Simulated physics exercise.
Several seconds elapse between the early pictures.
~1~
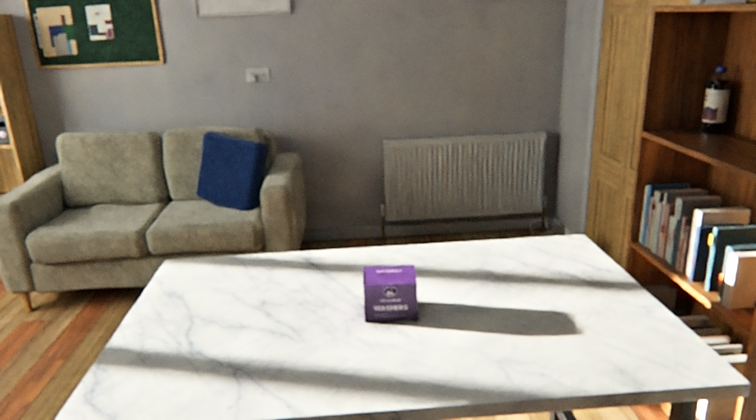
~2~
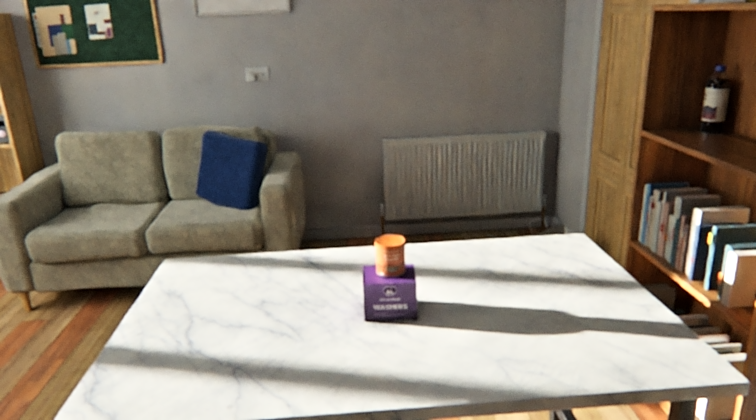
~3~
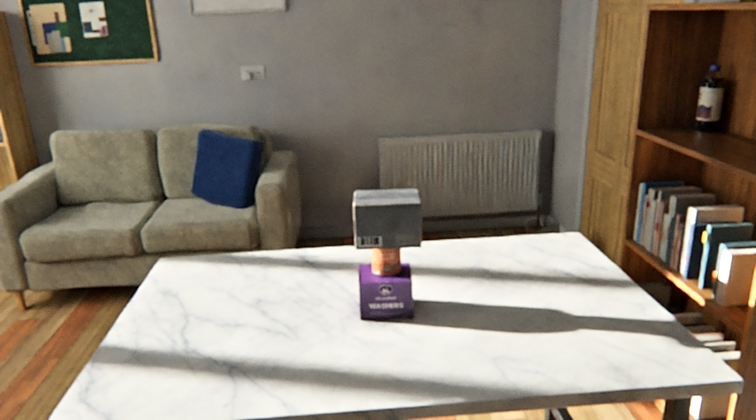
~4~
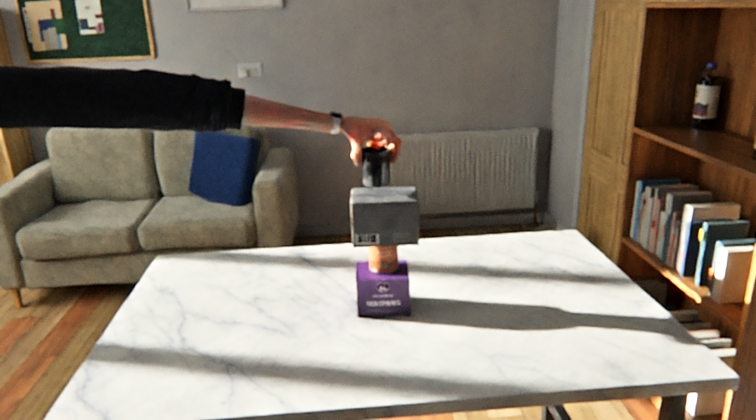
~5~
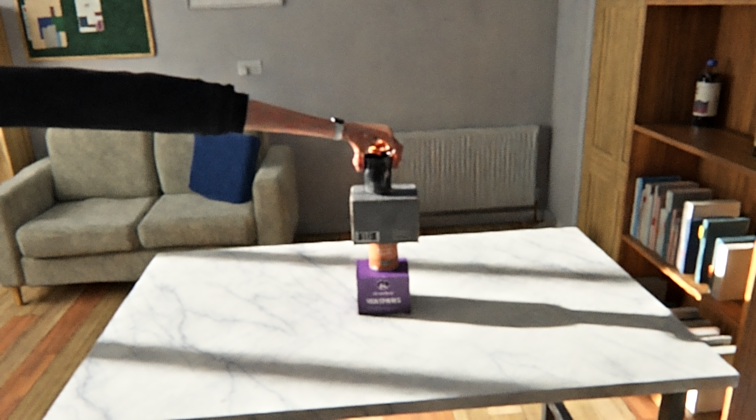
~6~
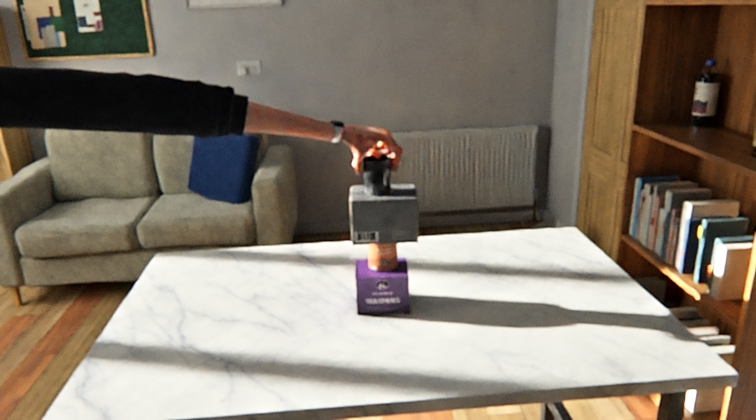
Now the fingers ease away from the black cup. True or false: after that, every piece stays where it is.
True.
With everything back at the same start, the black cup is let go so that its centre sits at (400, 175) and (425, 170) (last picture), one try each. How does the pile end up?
Try one: Stable. Try two: Collapse.
Then, 0.10 s after the last picture, nothing has stirred.
Then, 0.40 s after the last picture, black cup resting near (377, 175).
At rest, all 4 in place. Seen from the same camera at the end, black cup near (377, 175). The pile holds.
